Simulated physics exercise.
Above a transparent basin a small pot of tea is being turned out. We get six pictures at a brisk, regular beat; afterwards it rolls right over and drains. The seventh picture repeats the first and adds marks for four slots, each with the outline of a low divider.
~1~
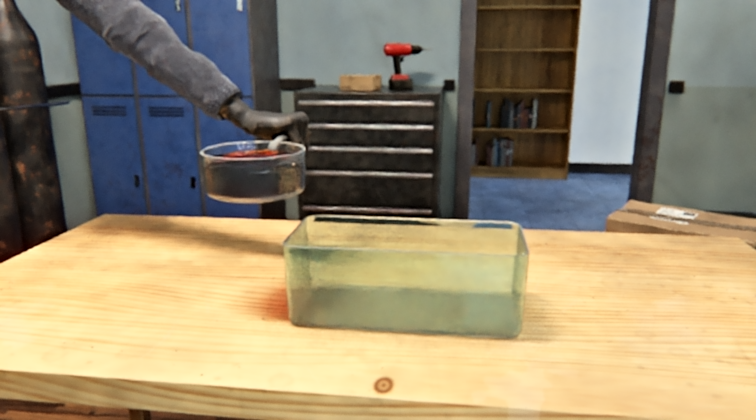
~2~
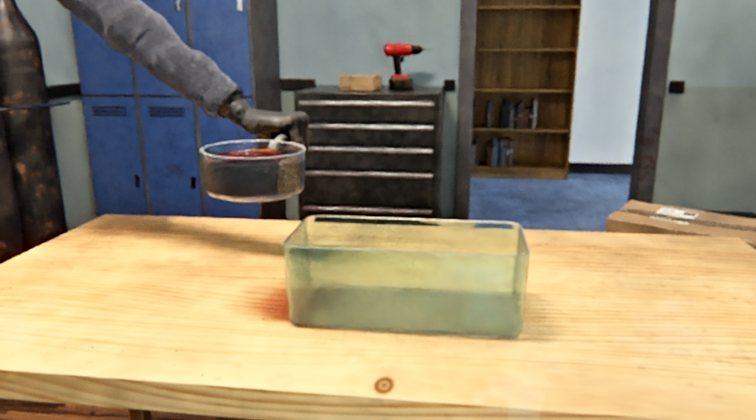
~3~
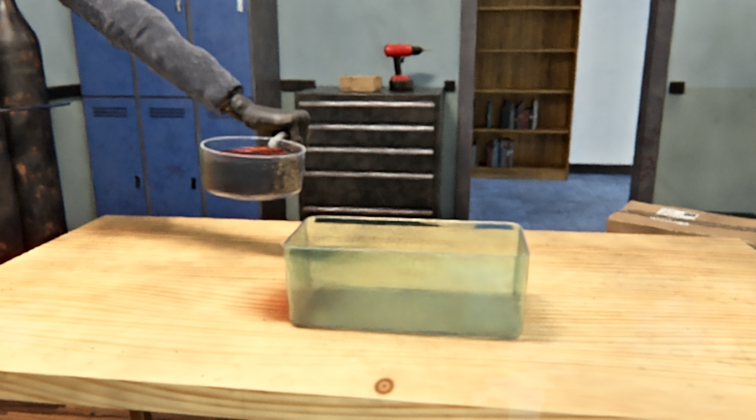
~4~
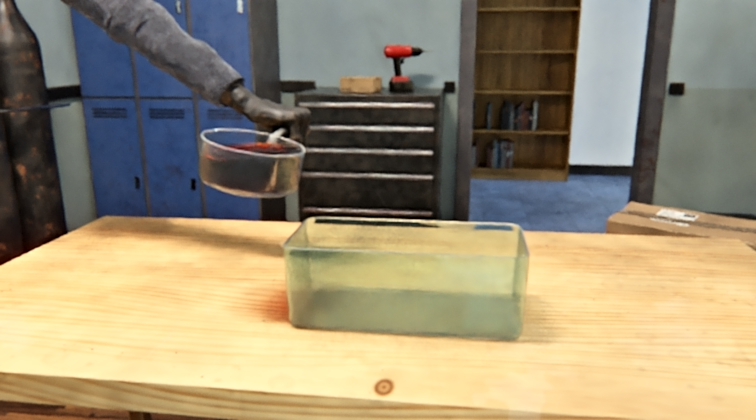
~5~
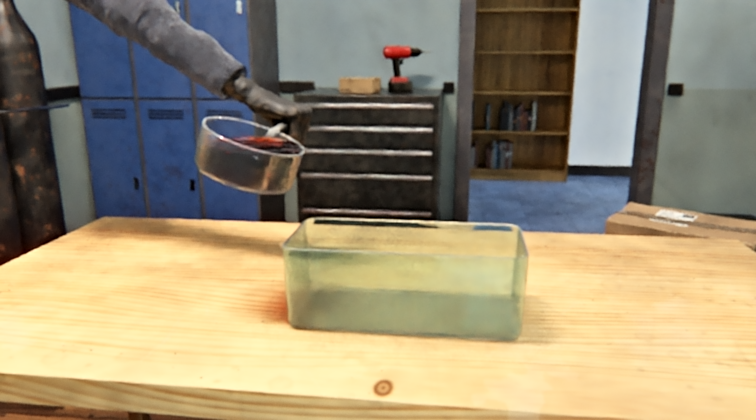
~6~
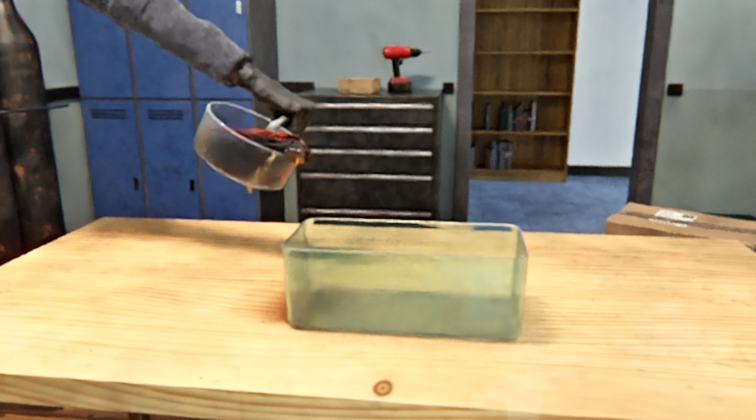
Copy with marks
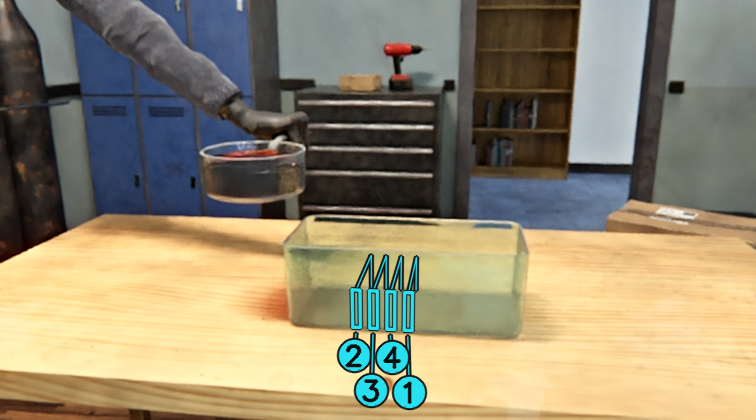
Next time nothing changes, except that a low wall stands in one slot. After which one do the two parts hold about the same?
Slot 3.
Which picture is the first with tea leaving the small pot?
Picture 5.
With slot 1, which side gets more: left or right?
The left side.
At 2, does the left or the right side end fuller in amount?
The right side.
In cyan, 1 at (407, 336); 2 at (355, 333); 3 at (373, 334); 4 at (390, 335).
For slot 1, about 96 % ends left of the wall and 3 % right of it.
For slot 2, about 20 % ends left of the wall and 79 % right of it.
For slot 3, about 46 % ends left of the wall and 52 % right of it.
For slot 4, about 82 % ends left of the wall and 16 % right of it.
